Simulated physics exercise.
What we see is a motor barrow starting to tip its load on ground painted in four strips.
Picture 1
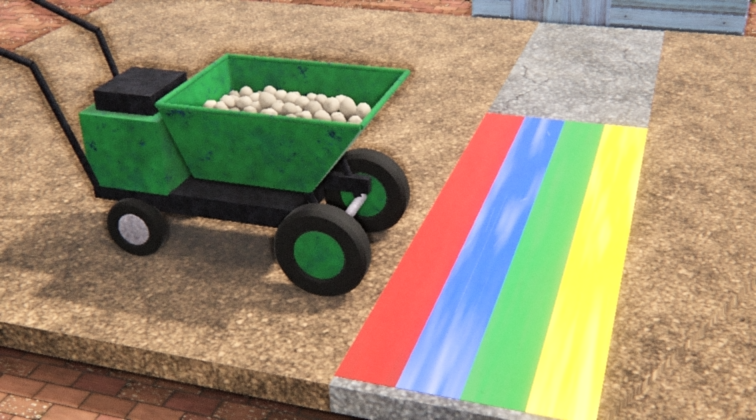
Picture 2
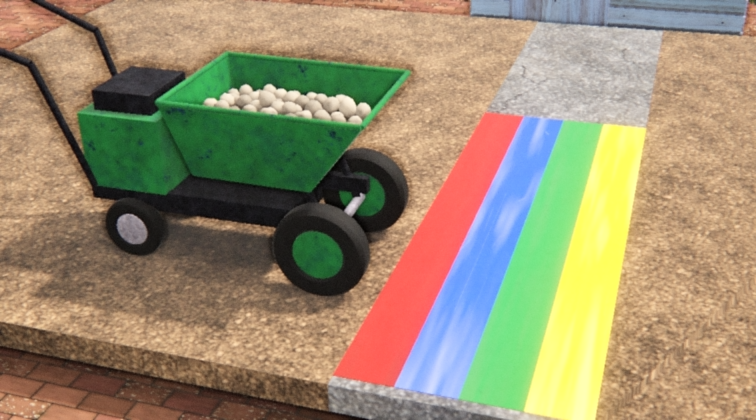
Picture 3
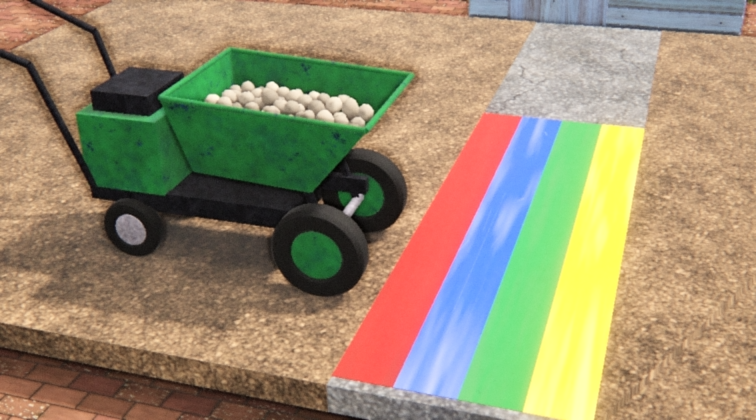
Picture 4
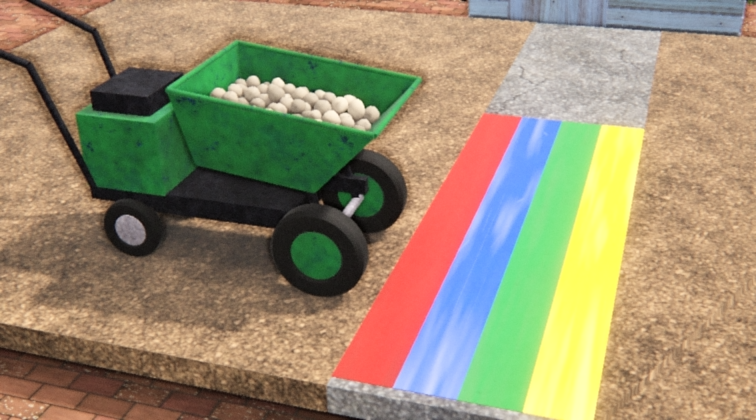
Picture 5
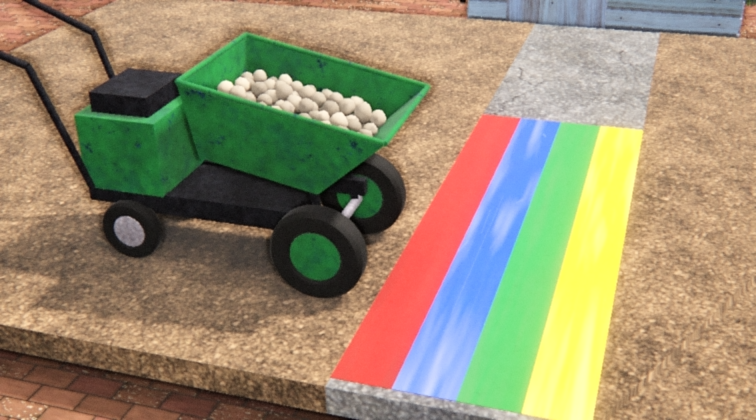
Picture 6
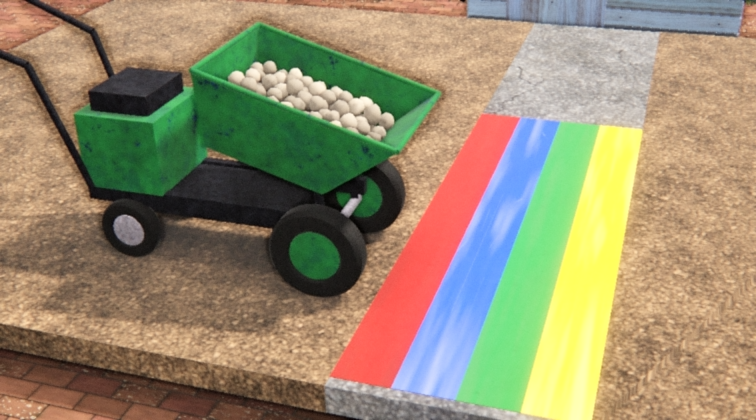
A green motor barrow's skip of pale pebbles tilts forward toward the painted strips.
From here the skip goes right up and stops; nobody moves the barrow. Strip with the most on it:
Green strip.
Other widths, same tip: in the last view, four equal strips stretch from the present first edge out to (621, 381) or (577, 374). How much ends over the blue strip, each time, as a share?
30 and 10 percent, roughly.
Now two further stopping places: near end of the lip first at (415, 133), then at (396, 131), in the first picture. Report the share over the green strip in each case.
You'd get 20 in a hundred the first time and 40 in a hundred the second.
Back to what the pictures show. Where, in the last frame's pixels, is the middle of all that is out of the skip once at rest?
(535, 285).
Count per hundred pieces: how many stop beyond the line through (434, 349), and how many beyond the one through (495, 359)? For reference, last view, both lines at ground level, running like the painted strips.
About 90 % and 60 %.
Just after the last frame, skip tipped steeply; every one in the skip.
A moment on, skip tipped steeply; the larger part in the skip; about a tenth over the blue strip; about a tenth over the green strip; just a few over the yellow strip.
Further on, skip tipped right over; about a tenth in the skip; about a tenth over the blue strip; roughly a third over the green strip; roughly a quarter over the yellow strip; about a tenth off the paint.
When it is over, skip tipped right over; just a few in the skip; just a few over the red strip; roughly a quarter over the blue strip; roughly a third over the green strip; roughly a quarter over the yellow strip; about a tenth off the paint.
